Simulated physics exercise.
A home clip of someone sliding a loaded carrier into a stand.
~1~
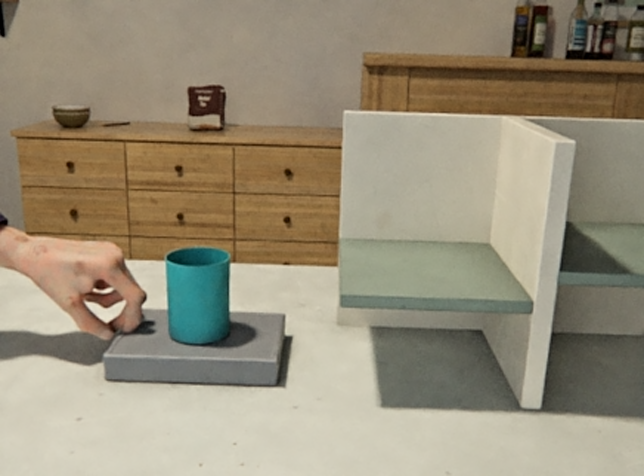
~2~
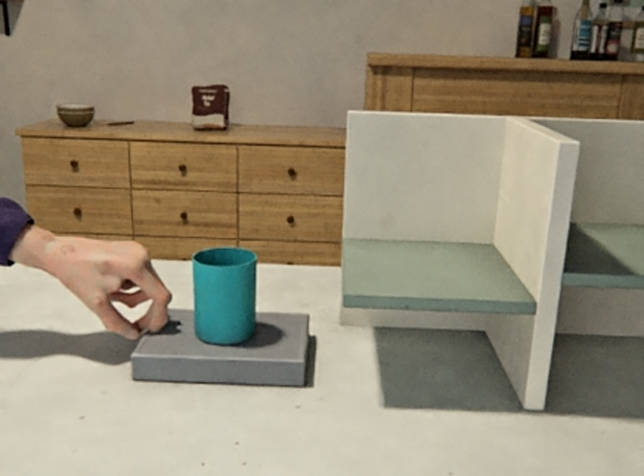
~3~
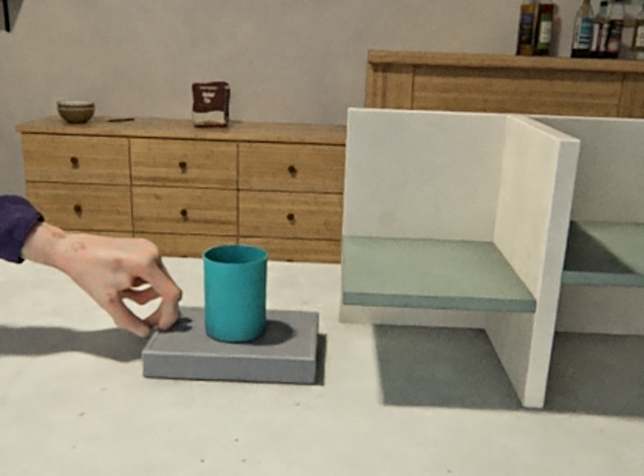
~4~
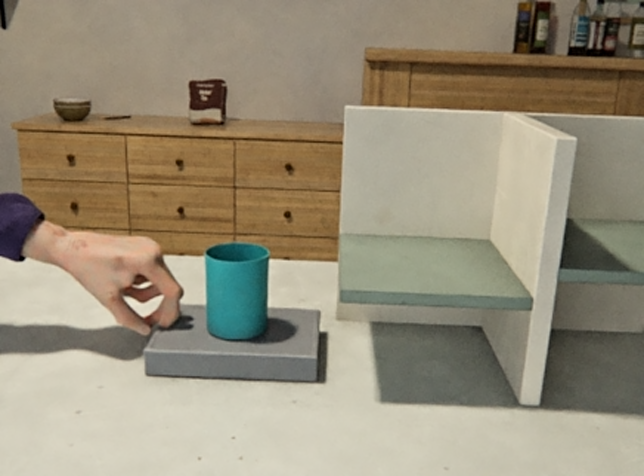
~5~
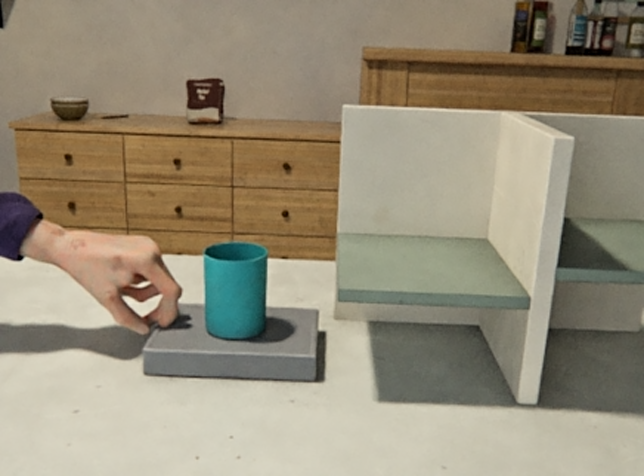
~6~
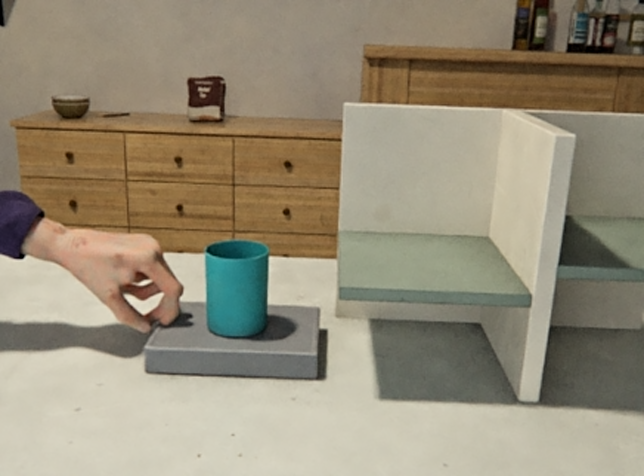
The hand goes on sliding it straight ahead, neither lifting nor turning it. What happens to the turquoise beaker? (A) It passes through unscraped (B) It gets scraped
Option B: It gets scraped.
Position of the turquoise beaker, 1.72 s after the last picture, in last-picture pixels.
Its middle will be near (311, 297).
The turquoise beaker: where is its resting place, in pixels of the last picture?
About (265, 321).
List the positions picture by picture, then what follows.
In the first frame, hand sliding it forward; turquoise beaker (198, 294); shelf (520, 251).
In the second frame, hand sliding it forward; turquoise beaker (225, 295); grey tray (227, 345).
In the third frame, hand sliding it forward; turquoise beaker (236, 292); shelf (523, 250).
In the fourth frame, hand sliding it forward; turquoise beaker (237, 290); grey tray (238, 340).
In the fifth frame, hand sliding it forward; turquoise beaker (235, 289); shelf (517, 247).
In the sixth frame, hand sliding it forward; turquoise beaker (238, 287); grey tray (239, 337).
Then, 1.38 s on from there, turquoise beaker pushed back on its carrier near (306, 290).
Then, 1.72 s on from there, turquoise beaker turned 37° from its first pose near (311, 297).
Then, 1.86 s on from there, turquoise beaker turned 65° from its first pose near (284, 309).
In the end, the turquoise beaker strikes the shelf, near (265, 322).
